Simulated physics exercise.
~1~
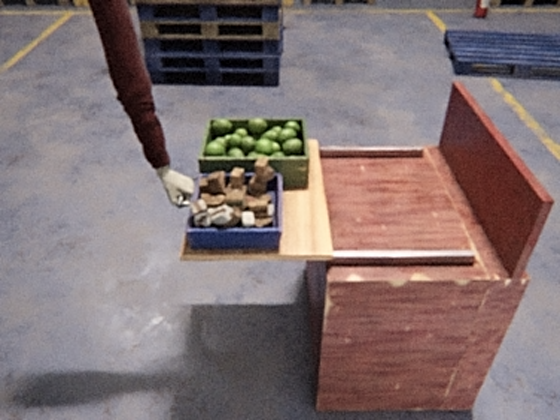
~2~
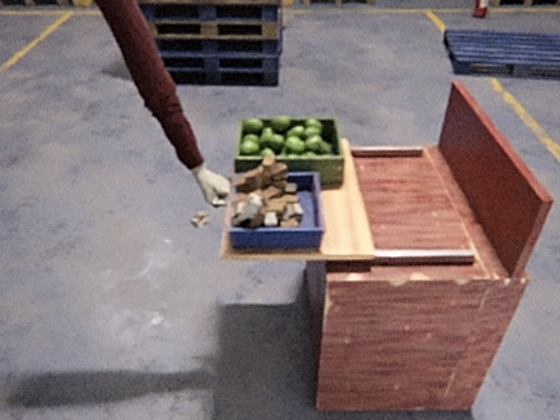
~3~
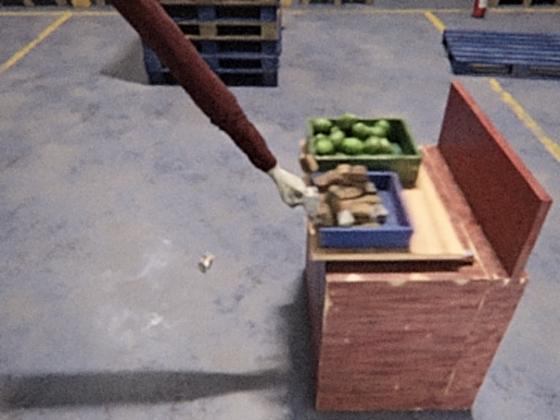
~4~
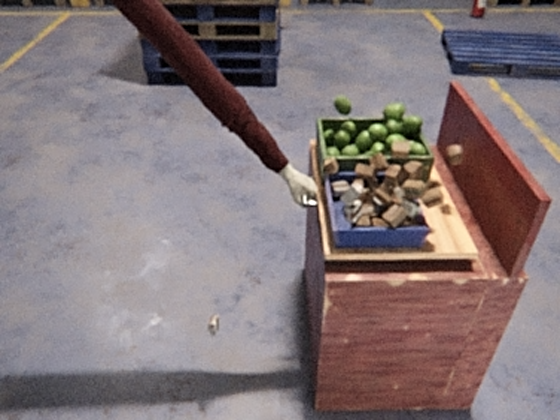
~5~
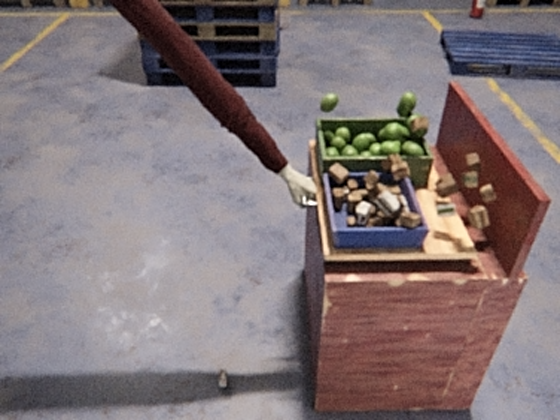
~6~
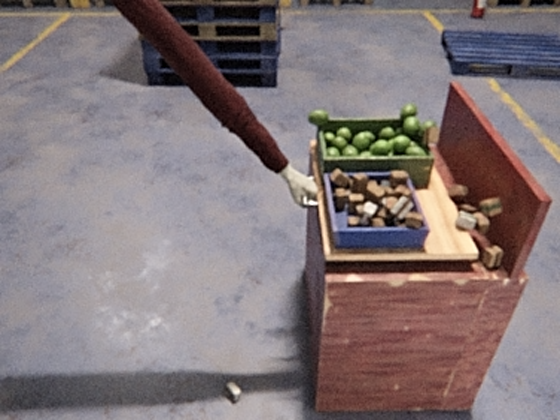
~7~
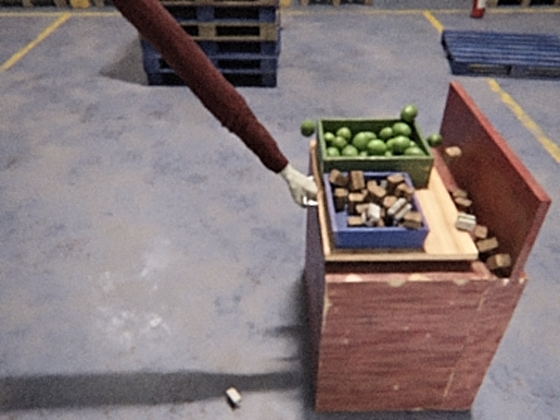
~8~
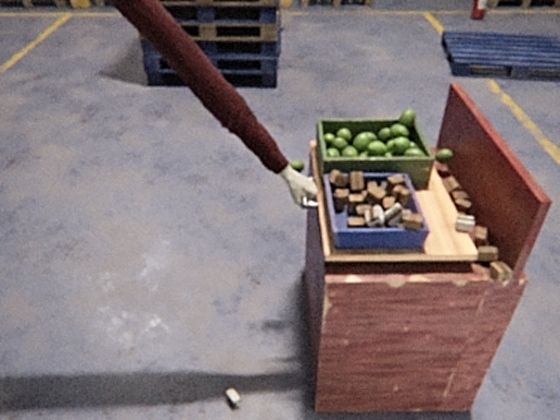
A dark red sleeved arm with a pale hand reaches in from the upper left of a warehouse with a grey-blue floor, viewed from slightly above by a gently swaying camera. It pushes a wooden shelf holding a blue crate of small brown parcels in front of a green crate of limes. The shelf slides right over a reddish wooden unit with a raised back panel, while one parcel drops to the floor at left. As the shelf halts, parcels and limes jump up, and several parcels fly right against the panel. They settle beside it, with most goods still crated.
